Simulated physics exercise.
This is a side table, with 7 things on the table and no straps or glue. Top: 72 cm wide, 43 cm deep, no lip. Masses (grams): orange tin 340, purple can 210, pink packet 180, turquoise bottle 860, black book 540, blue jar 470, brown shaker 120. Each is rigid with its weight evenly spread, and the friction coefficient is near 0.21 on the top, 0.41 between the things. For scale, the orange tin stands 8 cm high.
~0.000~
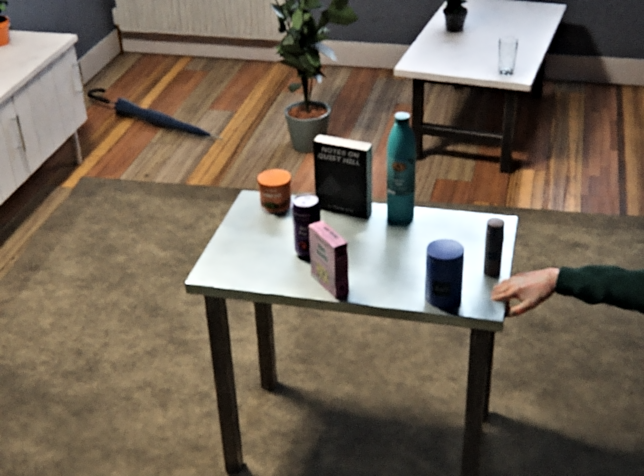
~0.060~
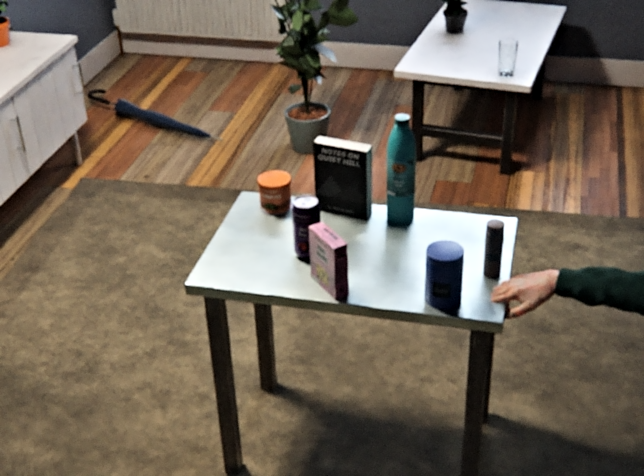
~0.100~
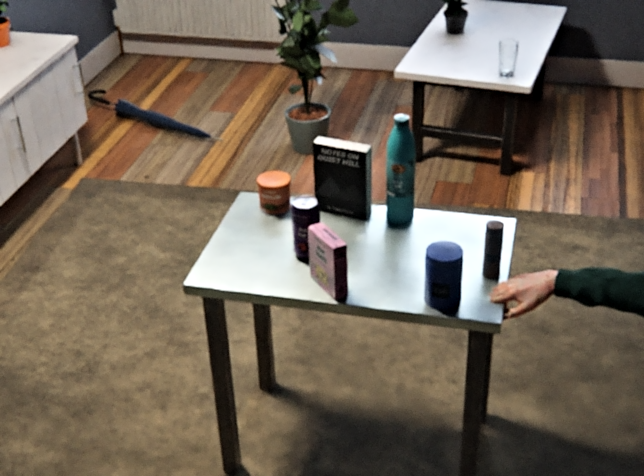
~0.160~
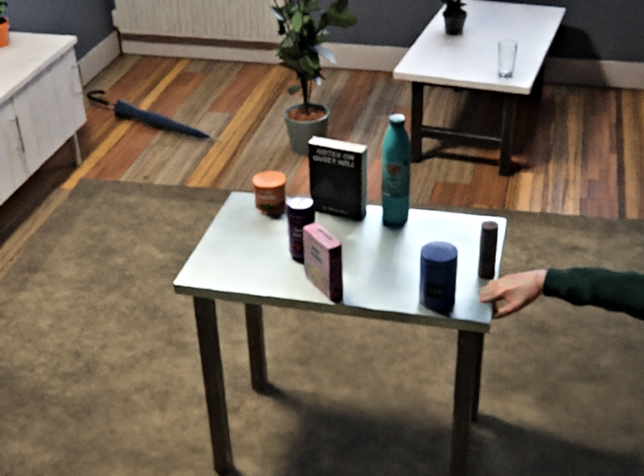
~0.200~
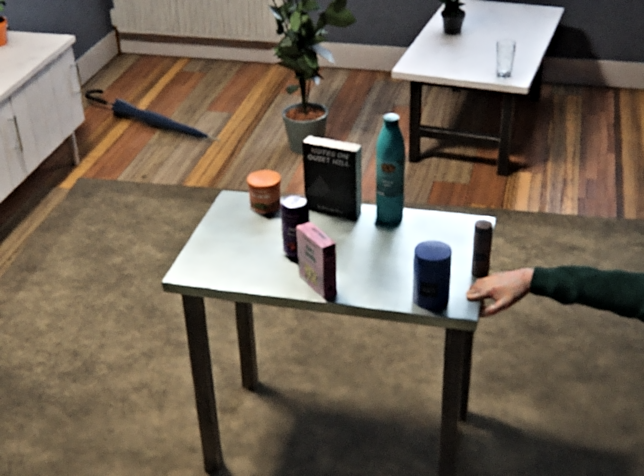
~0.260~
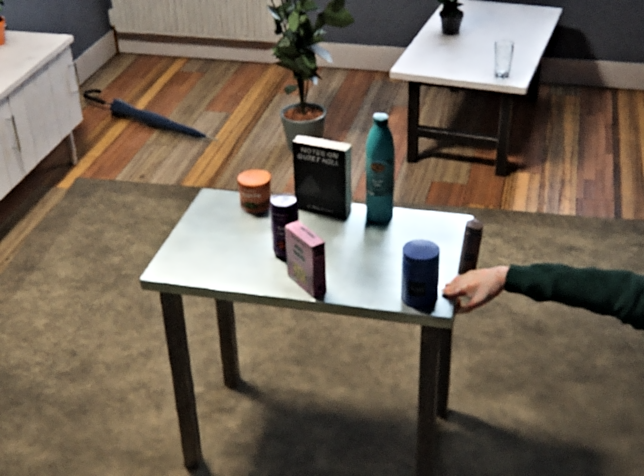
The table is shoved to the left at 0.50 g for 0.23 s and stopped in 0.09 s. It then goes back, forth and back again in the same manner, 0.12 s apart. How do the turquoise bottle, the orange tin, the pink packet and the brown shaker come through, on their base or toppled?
The turquoise bottle is still upright, the orange tin falls over, the pink packet is still upright, the brown shaker falls over.
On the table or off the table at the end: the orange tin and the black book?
The orange tin finishes off the table; the black book is still on the table.
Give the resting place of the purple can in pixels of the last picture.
Near (248, 223).
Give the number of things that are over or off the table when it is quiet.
In all, 2.
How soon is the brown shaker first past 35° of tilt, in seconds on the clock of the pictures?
At about 0.4 s.
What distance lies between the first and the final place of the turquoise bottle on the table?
Some 13 cm.
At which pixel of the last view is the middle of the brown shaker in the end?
At about (436, 459).
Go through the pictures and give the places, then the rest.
The first frame shows turquoise bottle (401, 167); orange tin (275, 192); pink packet (329, 260); brown shaker (494, 247).
The second frame shows blue jar (444, 275); purple can (307, 228).
The third frame shows black book (343, 179); blue jar (443, 275).
The fourth frame shows table 2 cm from its start; purple can (302, 228); black book (338, 179).
The fifth frame shows table 5 cm from its start; turquoise bottle (390, 168) shifted 3 cm; blue jar (432, 274) shifted 3 cm.
The sixth frame shows table 10 cm from its start; turquoise bottle (380, 168) shifted 6 cm; orange tin (255, 192) shifted 6 cm; pink packet (306, 259) shifted 6 cm; brown shaker (470, 248) off the table.
Around 0.76 s, table 3 cm from its start; turquoise bottle shifted 11 cm near (344, 164); pink packet shifted 10 cm near (269, 255); orange tin shifted 10 cm near (223, 188).
Around 1.36 s, table 18 cm from its start; orange tin shifted 2 cm near (195, 186); turquoise bottle shifted 2 cm near (317, 162); purple can shifted 2 cm.
Finally (2.4 s), off the table and tipped over, orange tin and brown shaker; not toppled but over 5 cm from the start, purple can, pink packet, turquoise bottle, black book and blue jar. In the last view, turquoise bottle near (345, 165).
